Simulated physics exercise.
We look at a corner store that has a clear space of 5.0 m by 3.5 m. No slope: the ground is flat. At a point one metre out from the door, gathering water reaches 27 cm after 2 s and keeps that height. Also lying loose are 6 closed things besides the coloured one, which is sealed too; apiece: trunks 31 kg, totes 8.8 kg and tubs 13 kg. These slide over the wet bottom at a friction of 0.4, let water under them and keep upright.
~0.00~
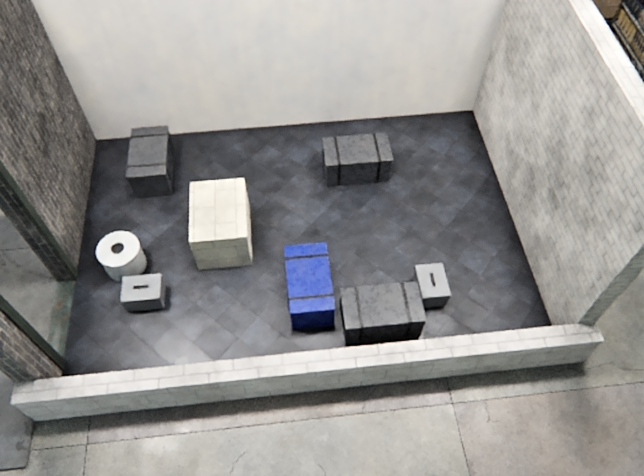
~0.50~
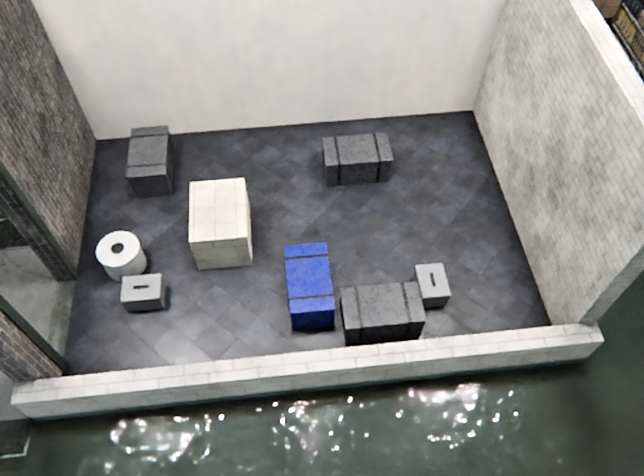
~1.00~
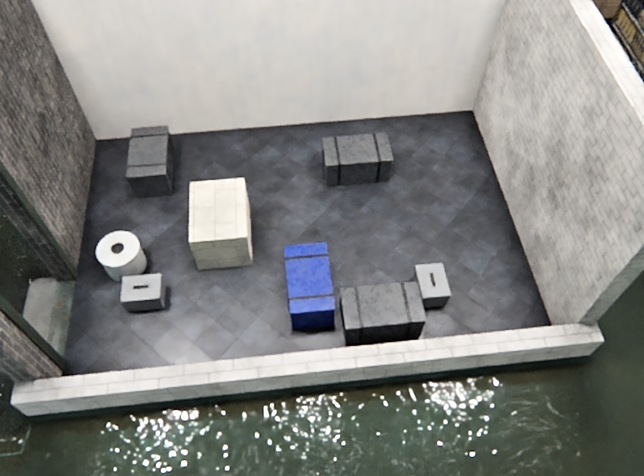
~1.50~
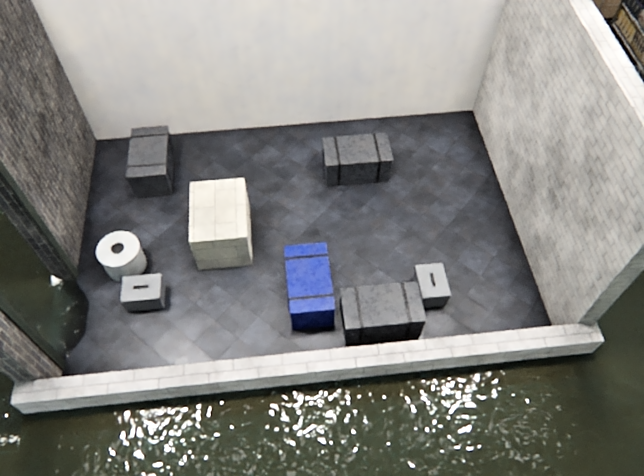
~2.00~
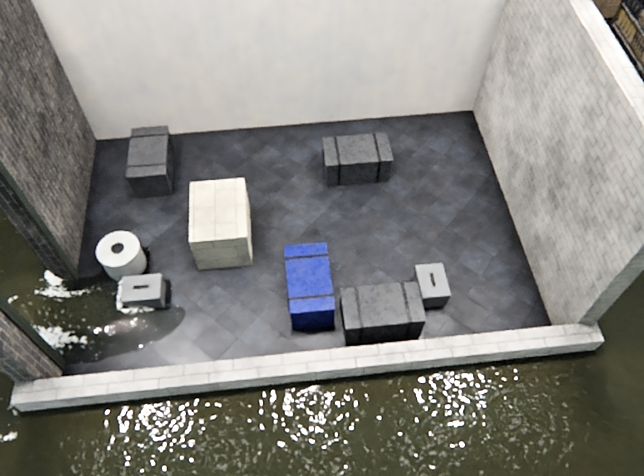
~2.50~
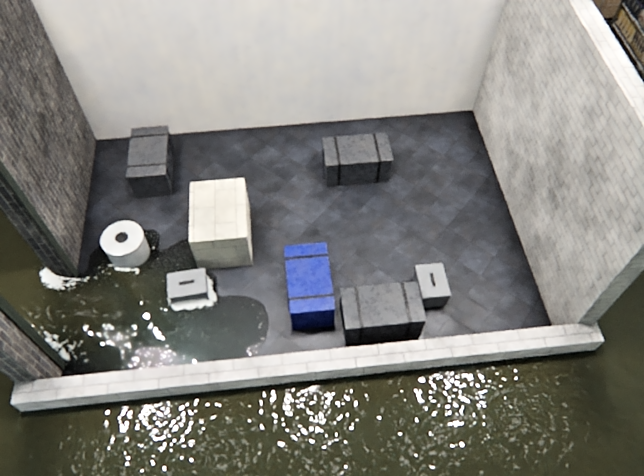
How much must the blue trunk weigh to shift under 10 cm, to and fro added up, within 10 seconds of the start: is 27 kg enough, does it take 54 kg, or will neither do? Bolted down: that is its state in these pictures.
None of them.
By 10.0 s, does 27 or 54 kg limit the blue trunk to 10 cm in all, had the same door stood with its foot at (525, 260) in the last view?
In that case both options fail.
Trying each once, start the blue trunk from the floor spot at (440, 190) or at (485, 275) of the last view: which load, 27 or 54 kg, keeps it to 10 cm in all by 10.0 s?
In order, heavier load succeeds alone and no load succeeds.
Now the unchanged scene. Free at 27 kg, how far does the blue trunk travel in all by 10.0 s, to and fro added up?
450 cm in all.
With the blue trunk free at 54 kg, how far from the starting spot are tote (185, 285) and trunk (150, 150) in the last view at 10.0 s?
200 cm, 30 cm.
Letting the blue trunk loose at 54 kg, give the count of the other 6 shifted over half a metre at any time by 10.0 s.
That makes 4.
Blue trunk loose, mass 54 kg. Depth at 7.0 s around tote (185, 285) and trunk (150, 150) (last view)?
Close to 6 and 5 centimetres.
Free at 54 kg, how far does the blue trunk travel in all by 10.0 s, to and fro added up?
Roughly 60 centimetres.
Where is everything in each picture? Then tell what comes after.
In the first frame, the blue trunk at (309, 277), on the bottom; 0.0 m2 under water; 0 of 7 have shifted.
In the second frame, the blue trunk at (309, 277), on the bottom; 0.0 m2 under water; 0 of 7 have shifted.
In the third frame, the blue trunk at (309, 277) rests on the ground; water covers 0.0 m2; 0 of 7 have shifted.
In the fourth frame, the blue trunk at (309, 277) rests on the ground; water covers 0.1 m2; 0 of 7 have shifted.
In the fifth frame, the blue trunk at (309, 277), on the bottom; 0.8 m2 under water; 0 of 7 have shifted.
In the sixth frame, the blue trunk at (309, 277) rests on the ground; water covers 2.5 m2; 2 of 7 have shifted.
After 3.5 s the blue trunk would be 14 cm from its start with 27 kg and 4 cm from its start with 54 kg; 9 cm of water round it then.
After 4.5 s the blue trunk would be 83 cm from its start with 27 kg and 30 cm from its start with 54 kg; 10 cm of water round it then.
After 7.0 s the blue trunk would be 224 cm from its start with 27 kg and 46 cm from its start with 54 kg; 10 cm of water round it then.
After 10.0 s the blue trunk would be 241 cm from its start with 27 kg and 69 cm from its start with 54 kg; 12 cm of water round it then.
